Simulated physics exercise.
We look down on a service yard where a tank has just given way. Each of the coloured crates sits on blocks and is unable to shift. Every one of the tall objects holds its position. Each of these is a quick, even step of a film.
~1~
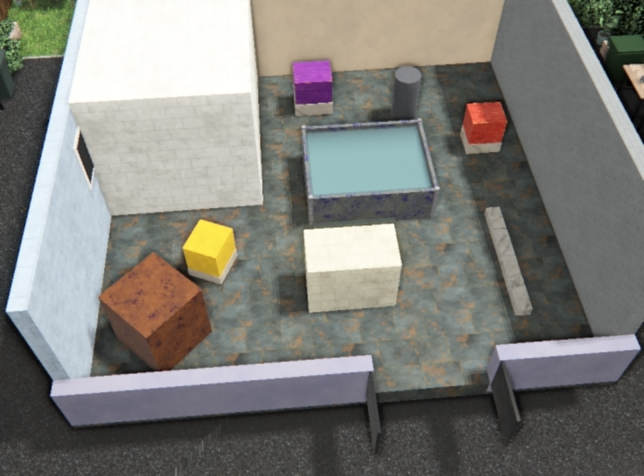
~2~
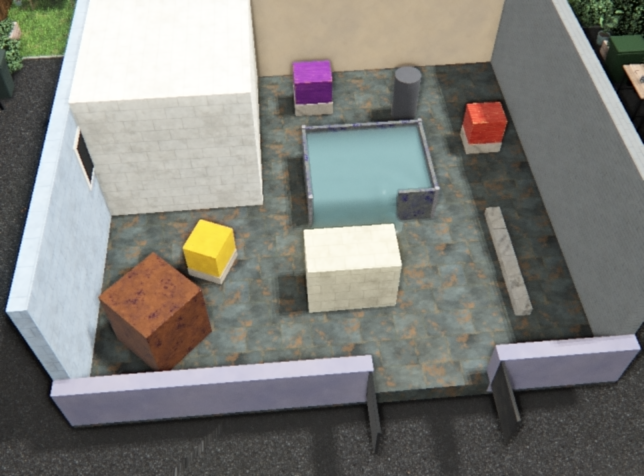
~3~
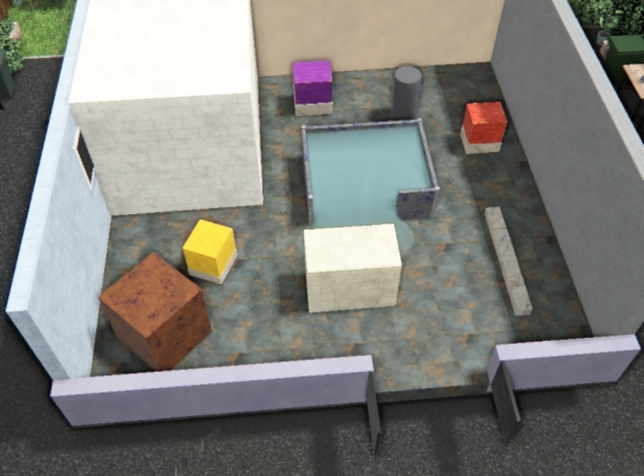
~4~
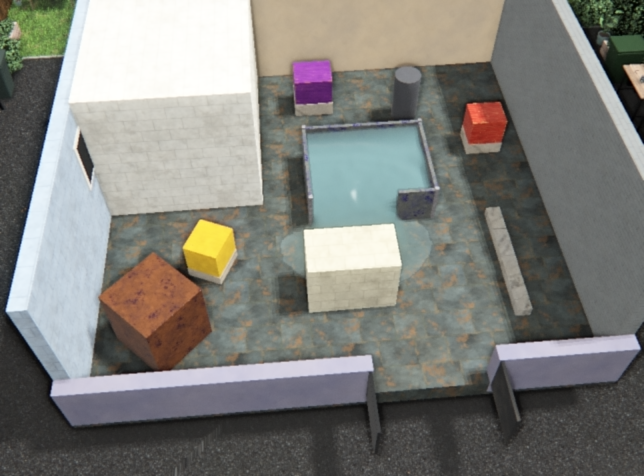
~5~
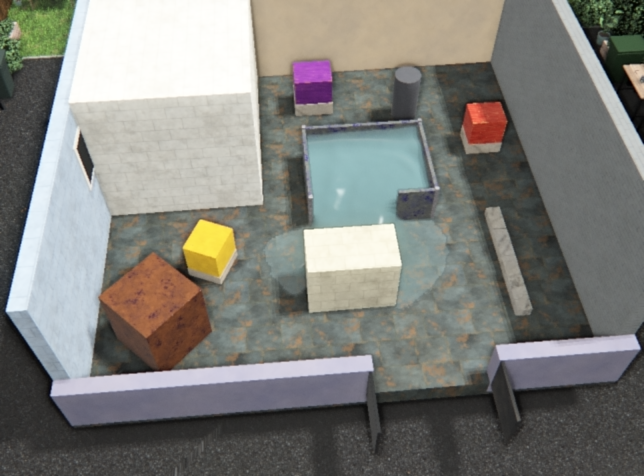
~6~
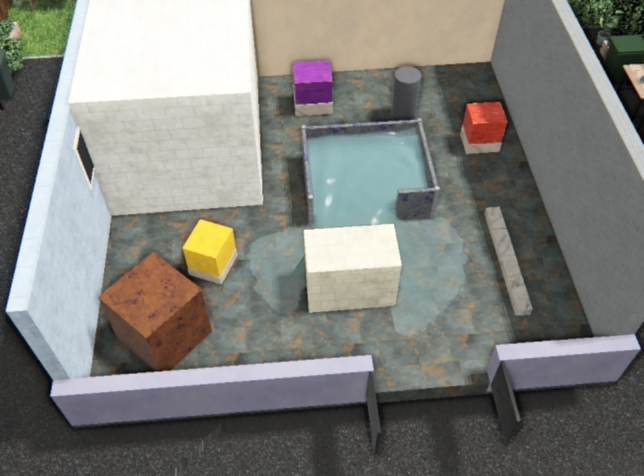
Pale blue-green water pours from the opened front of a walled tank, slipping around both sides of a cream block and spreading thinly toward the viewer. The walled yard, with mottled grey-green paving, is seen from a high, still camera. Purple and red crates stand behind and right, yellow and rusty brown ones at left beside a big white block, all motionless.
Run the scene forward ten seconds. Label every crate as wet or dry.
Purple crate: Dry; red crate: Dry; yellow crate: Wet.
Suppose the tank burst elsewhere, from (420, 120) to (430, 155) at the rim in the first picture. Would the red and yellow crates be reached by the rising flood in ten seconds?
Within ten seconds the red crate is drenched and the yellow crate stays untouched.
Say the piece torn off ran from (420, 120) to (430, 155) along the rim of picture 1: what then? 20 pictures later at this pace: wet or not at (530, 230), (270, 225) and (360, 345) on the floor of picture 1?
Taken in turn, that's reached, not reached, and finally not reached.
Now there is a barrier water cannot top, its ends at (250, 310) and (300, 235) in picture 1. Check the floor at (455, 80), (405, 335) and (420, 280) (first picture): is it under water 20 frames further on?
In that order: Dry, flooded, awash.
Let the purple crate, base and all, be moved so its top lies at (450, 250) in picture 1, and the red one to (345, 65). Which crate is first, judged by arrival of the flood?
Answer: The purple crate.
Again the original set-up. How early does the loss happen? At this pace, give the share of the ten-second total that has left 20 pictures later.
Roughly 20 percent.
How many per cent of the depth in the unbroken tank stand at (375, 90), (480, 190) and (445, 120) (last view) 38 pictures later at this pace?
Approx. values, in order: 0 %, 4 %, 4 %.
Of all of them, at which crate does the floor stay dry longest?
Clearly the purple-painted one.
A moment on, water covers 20 % of the floor; the purple crate not reached, the red crate not reached, the yellow crate water round its plinth.
Next, water covers 35 % of the floor; the purple crate not reached, the red crate not reached, the yellow crate water round its plinth.
Then, water covers 55 % of the floor; the purple crate not reached, the red crate water round its plinth, the yellow crate water round its plinth.
Later, water covers 70 % of the floor; the purple crate not reached, the red crate water round its plinth, the yellow crate water round its plinth.
In the end, water covers 85 % of the floor; the purple crate stayed above the water, the red crate stayed above the water, the yellow crate was topped.
